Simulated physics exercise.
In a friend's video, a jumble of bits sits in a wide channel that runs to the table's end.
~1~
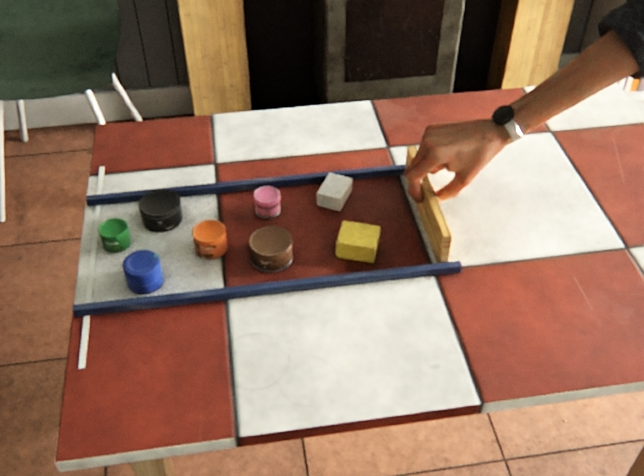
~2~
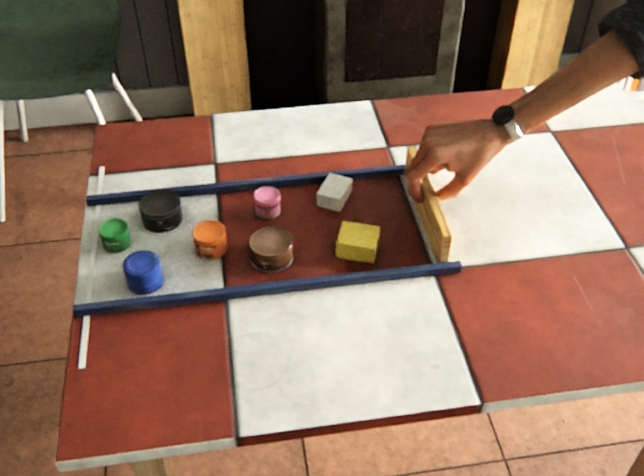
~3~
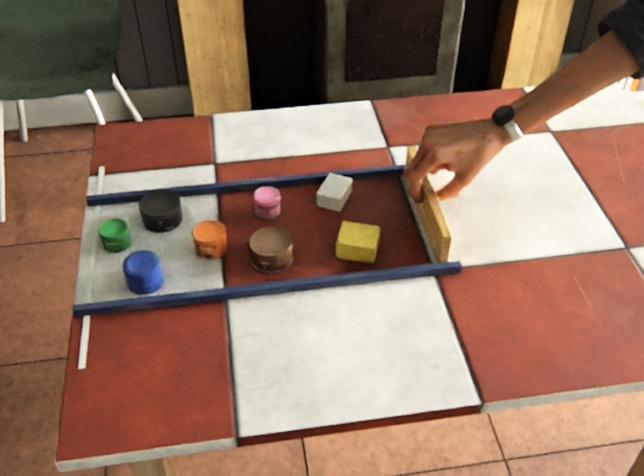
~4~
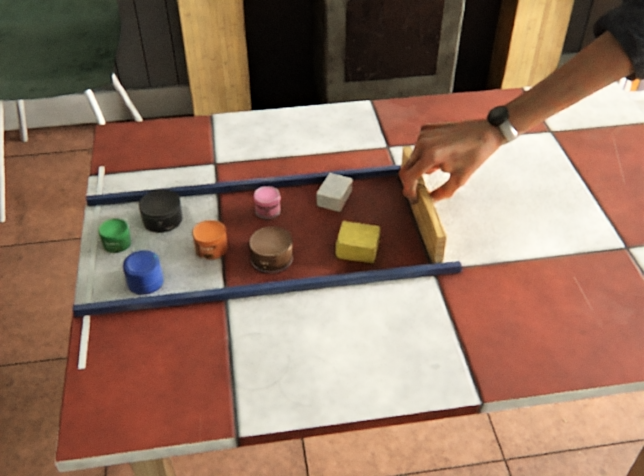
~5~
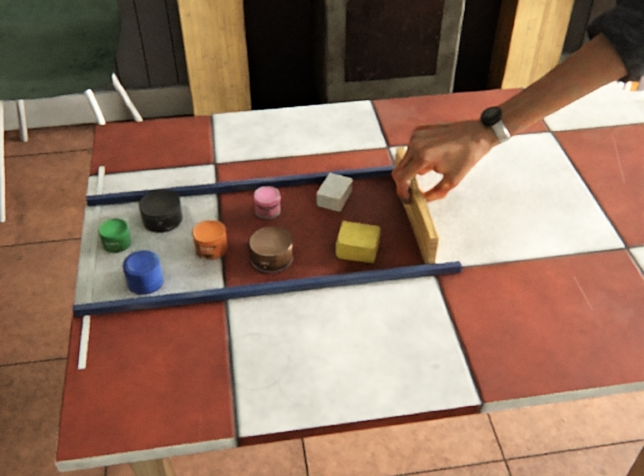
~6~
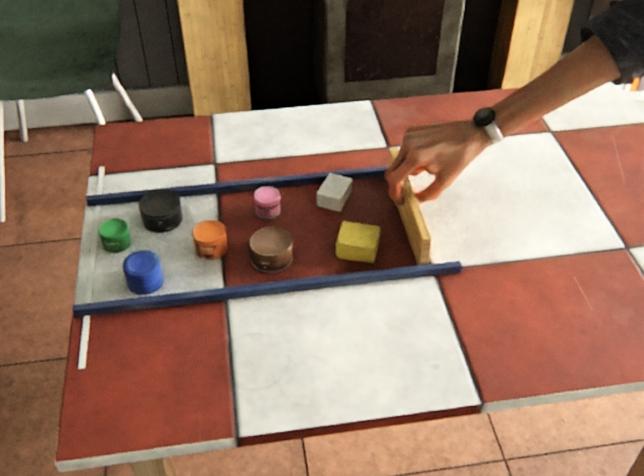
Hand wearing a dark watch sliding a wooden board slightly left between blue rails, the coloured tubs and blocks staying still.
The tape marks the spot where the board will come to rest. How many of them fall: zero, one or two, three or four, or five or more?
In the end five or more are gone from the table.
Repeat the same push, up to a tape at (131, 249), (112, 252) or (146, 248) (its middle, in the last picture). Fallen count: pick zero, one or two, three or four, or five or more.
In order: 3 or 4, five or more, one or two.
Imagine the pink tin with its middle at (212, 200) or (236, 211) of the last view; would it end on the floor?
In order, the object goes off, then goes off.
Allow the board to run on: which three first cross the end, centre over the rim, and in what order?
Blue lid, black tub, brown pot.
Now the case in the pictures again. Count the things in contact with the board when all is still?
Result: 1 in all.
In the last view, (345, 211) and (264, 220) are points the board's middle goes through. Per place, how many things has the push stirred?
It comes to 2 for the first spot, 5 for the other.
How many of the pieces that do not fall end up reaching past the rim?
Overhanging ones - 1.
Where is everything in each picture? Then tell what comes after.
The first frame shows green tub (115, 235); blue lid (143, 272); black tub (161, 211); board (427, 203); tape (93, 253).
The second frame shows blue lid (143, 272); orange tub (210, 240).
The third frame shows black tub (161, 211); pink tin (267, 203).
The fourth frame shows green tub (115, 236); white block (335, 192).
The fifth frame shows blue lid (143, 272); board (414, 204).
The sixth frame shows green tub (115, 236); blue lid (143, 272); black tub (161, 211); board (407, 205); tape (93, 253).
Soon after, none off yet; green tub at rest near (115, 236); blue lid at rest near (143, 272); black tub at rest near (161, 211).
At rest, the number that fall off is five or more; fallen, yellow block, pink tin, brown pot, orange tub, black tub, blue lid and green tub.
